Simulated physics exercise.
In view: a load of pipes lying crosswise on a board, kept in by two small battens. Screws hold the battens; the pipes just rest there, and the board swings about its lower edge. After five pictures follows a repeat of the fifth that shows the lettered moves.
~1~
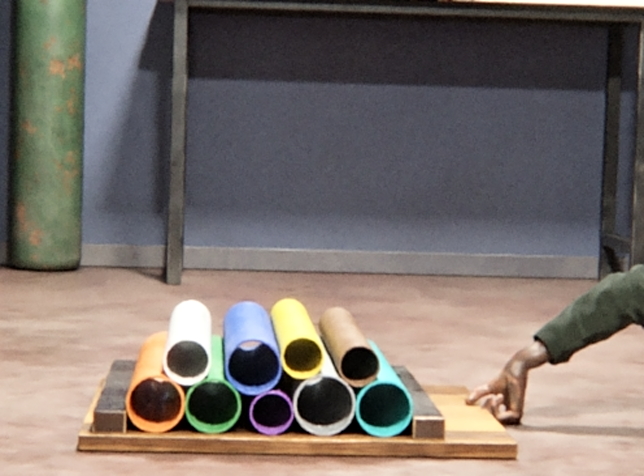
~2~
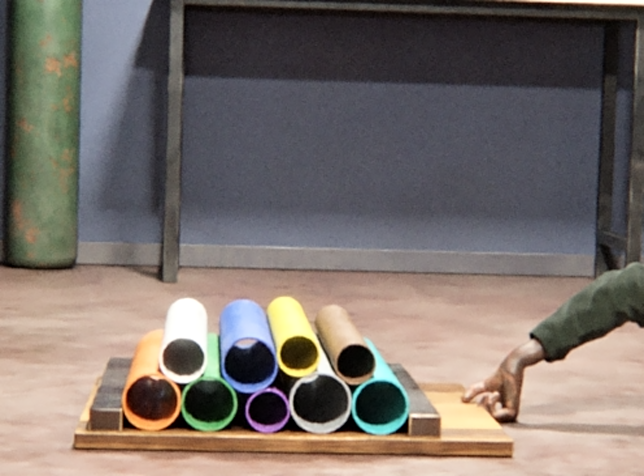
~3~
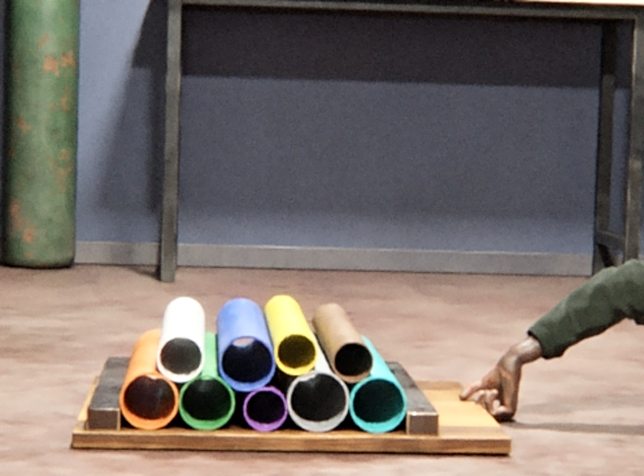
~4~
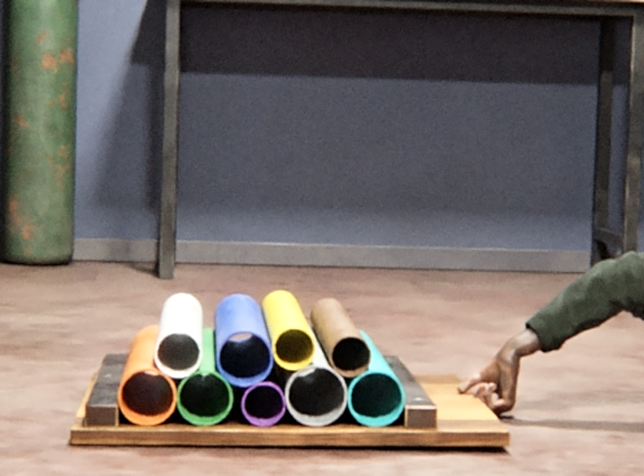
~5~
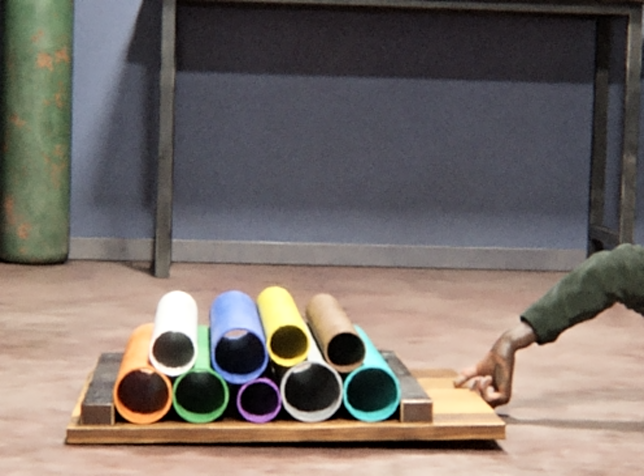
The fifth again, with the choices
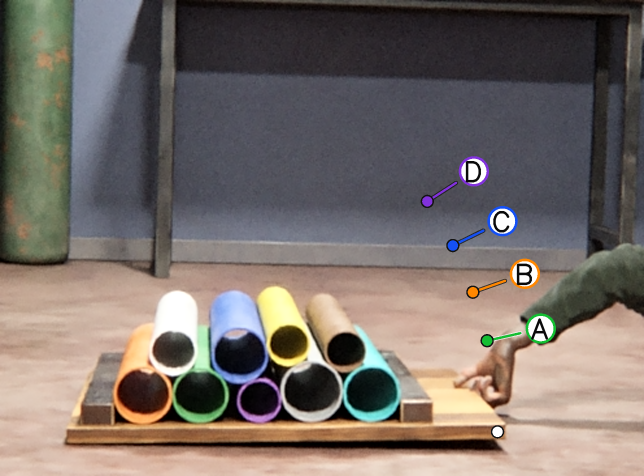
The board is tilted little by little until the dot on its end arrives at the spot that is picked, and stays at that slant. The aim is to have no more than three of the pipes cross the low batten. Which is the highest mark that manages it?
Mark D is as high as it can go.
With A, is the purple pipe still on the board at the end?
The purple pipe: Yes.
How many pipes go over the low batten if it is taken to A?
It comes to none.
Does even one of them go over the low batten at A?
At A: No.
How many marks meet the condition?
Four of them.
On the copy, A at (487, 340); B at (473, 292); C at (453, 246); D at (427, 201); the white dot at (498, 432).
On D. First, board at 19°.
Then, board at 34°.
Finally, board at 34°, three over the low batten (blue, white, yellow).
By contrast, A none over the low batten; B none over the low batten; C three over the low batten (blue, white, yellow).
